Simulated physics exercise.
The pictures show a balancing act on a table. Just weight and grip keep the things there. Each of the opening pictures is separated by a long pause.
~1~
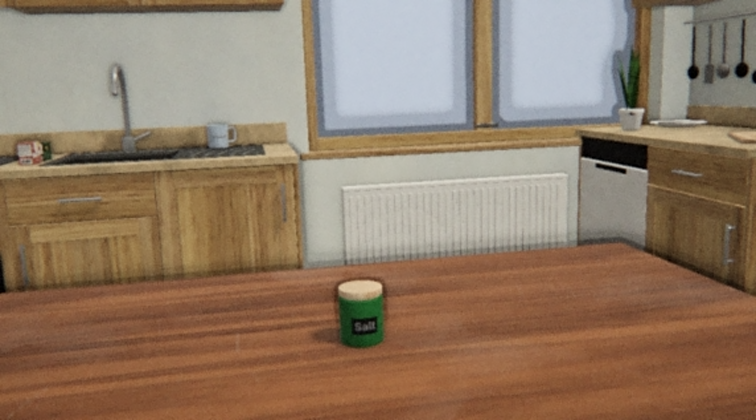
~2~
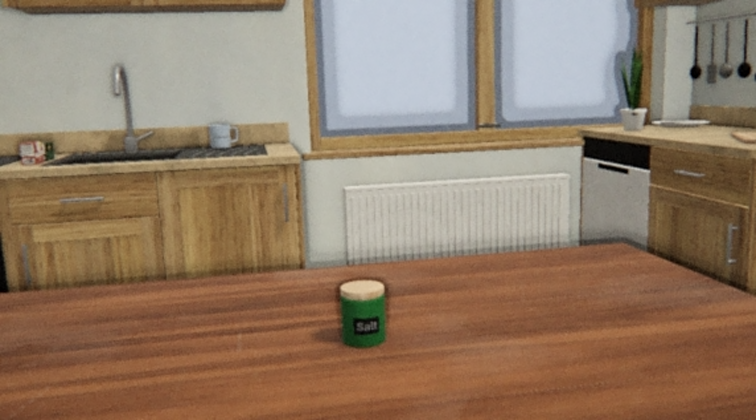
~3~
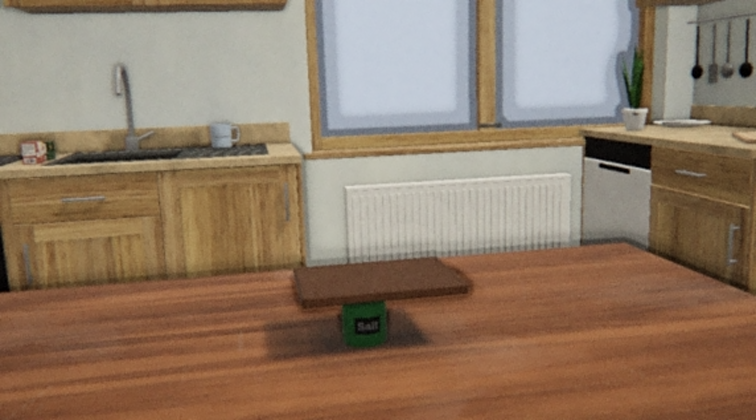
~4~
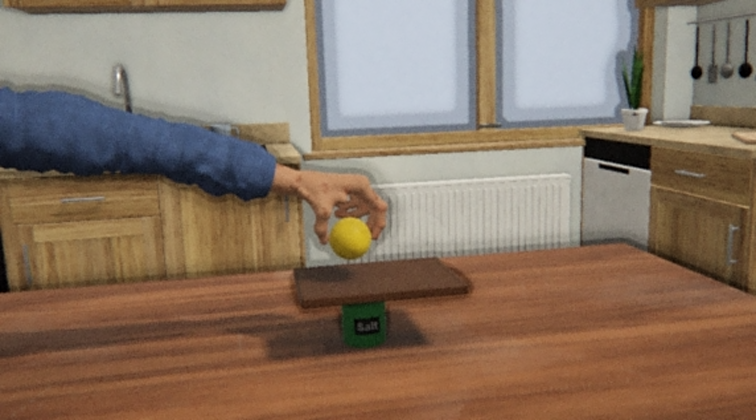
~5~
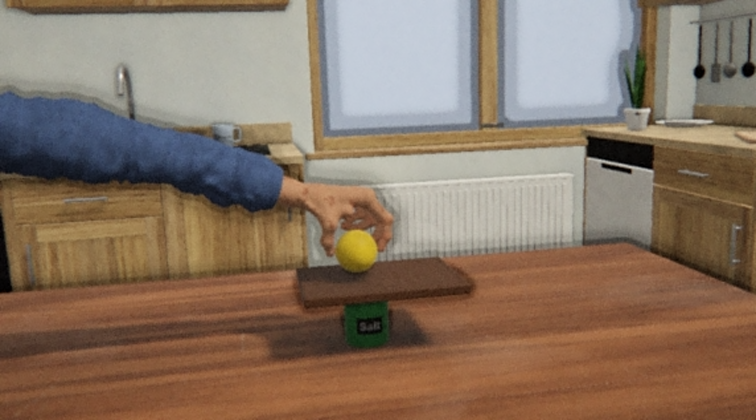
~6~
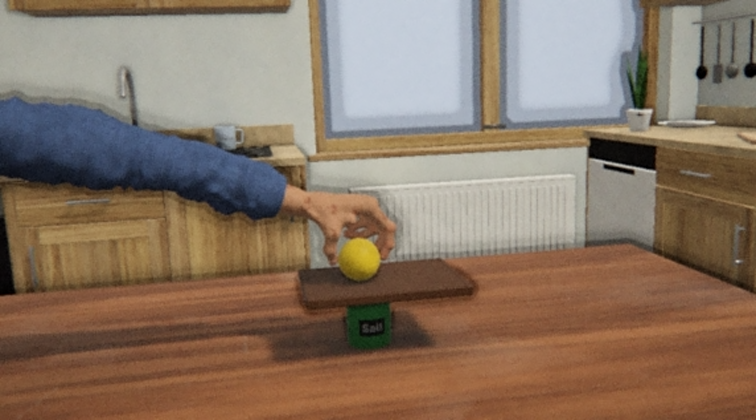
The video shows a green salt jar on a wooden kitchen table, then a flat brown board resting on top of it. A hand reaches in from the left and lowers a yellow lemon onto the board, still holding it.
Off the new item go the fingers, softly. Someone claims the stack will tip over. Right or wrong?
Wrong, it stays upright.
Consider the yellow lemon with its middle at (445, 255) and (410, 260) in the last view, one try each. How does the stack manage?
Well, the first time the stack comes down, and the second time it comes down.
Then, 0.50 s past the last view, nothing moves.
Then, 1.10 s past the last view, yellow lemon resting near (359, 260).
Finally, all 3 still in place. Final places as the last picture's camera would see them, yellow lemon near (359, 260). The stack keeps its balance.
